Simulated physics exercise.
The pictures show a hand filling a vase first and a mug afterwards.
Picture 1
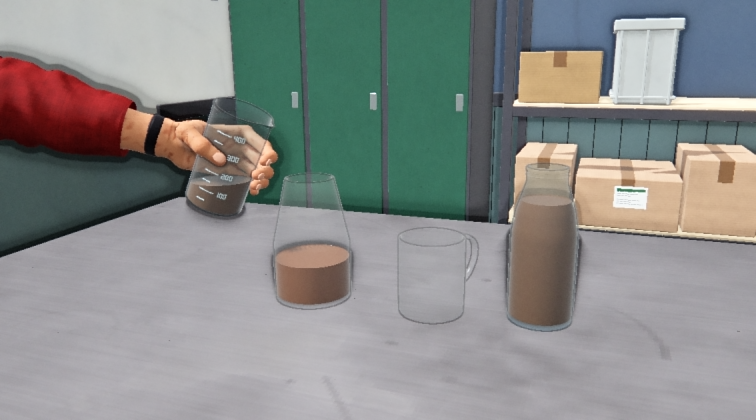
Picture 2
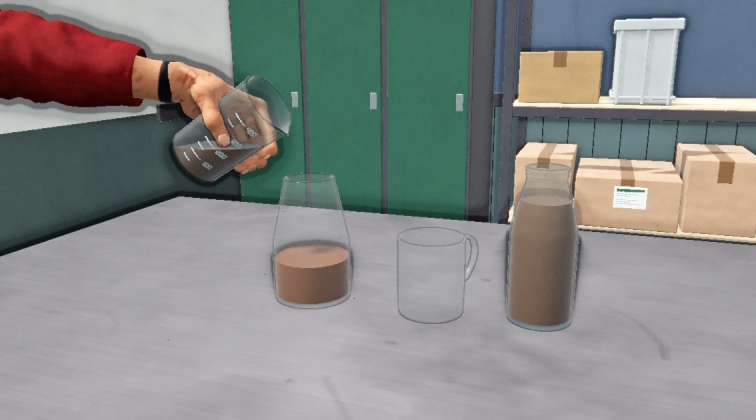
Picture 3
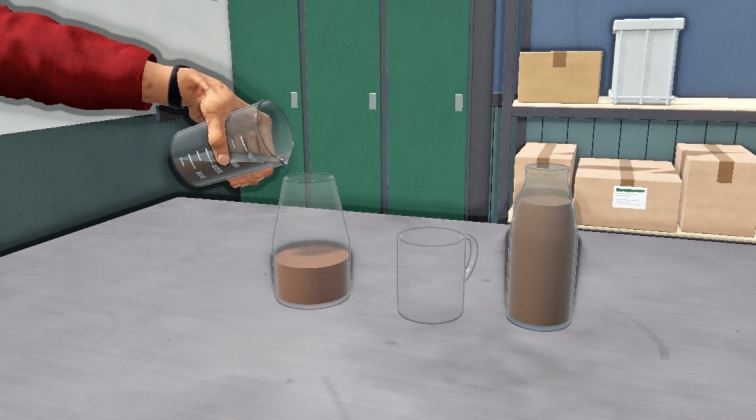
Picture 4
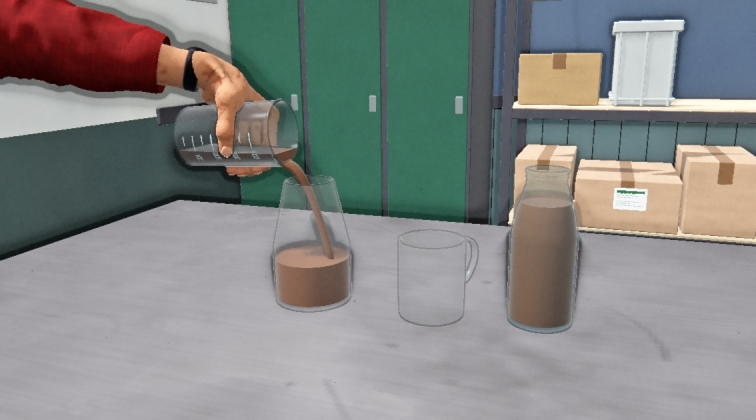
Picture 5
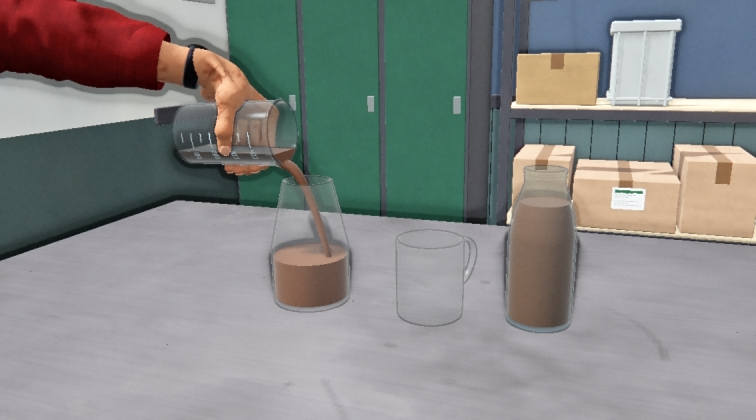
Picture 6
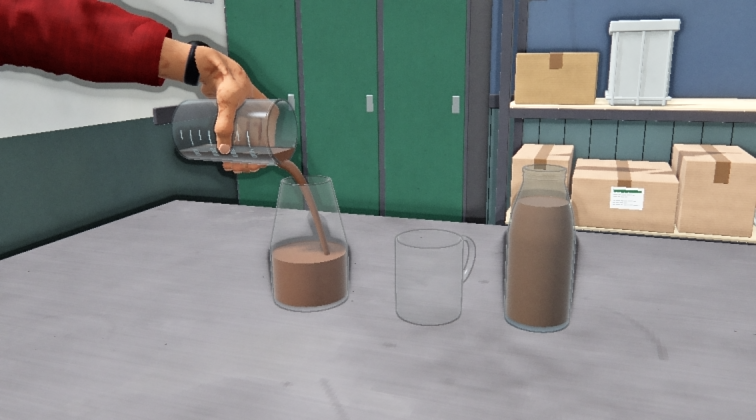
In a room with green lockers and shelves of boxes, a hand lifts and tilts a beaker of brown liquid beside a partly filled vase, an empty mug and a fuller bottle. The beaker tips further to the right, and a brown stream runs from it into the vase.
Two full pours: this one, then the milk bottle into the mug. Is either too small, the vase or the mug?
The vase has room for it and the mug overflows.
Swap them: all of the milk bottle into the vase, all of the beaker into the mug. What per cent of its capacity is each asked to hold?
First 100 %, second 30 %.
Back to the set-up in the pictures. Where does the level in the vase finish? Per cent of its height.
I make it 45 per cent.
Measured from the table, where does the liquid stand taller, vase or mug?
The mug on the right.
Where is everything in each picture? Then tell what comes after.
In the first frame, a hand has the beaker; beaker (229, 156) tipped 25° with all of its load; milk bottle (544, 242) about three quarters full; vase (312, 235) about a third full; mug (431, 271) empty.
In the second frame, the beaker is tipped; beaker (232, 130) tipped 55° with all of its load; vase about a third full, surface at (312, 256).
In the third frame, the beaker is tipped; beaker (233, 144) tipped 70° with all of its load; vase (311, 235) about a third full.
In the fourth frame, the stream is running; beaker (238, 134) tipped 85° with about three quarters of its load; vase about a third full, surface at (312, 256).
In the fifth frame, the stream is running; beaker (237, 133) tipped 85° with about two thirds of its load; mug (430, 273) empty.
In the sixth frame, the stream is running; beaker (237, 130) tipped 90° with about half of its load; milk bottle about three quarters full, surface at (543, 203); vase about a third full, surface at (310, 252); mug (429, 273) empty.
Shortly, the vase is about a third full.
Then, the vase is about half full.
At the finish, the vase is about half full; the mug is full to the brim, some went over its rim.
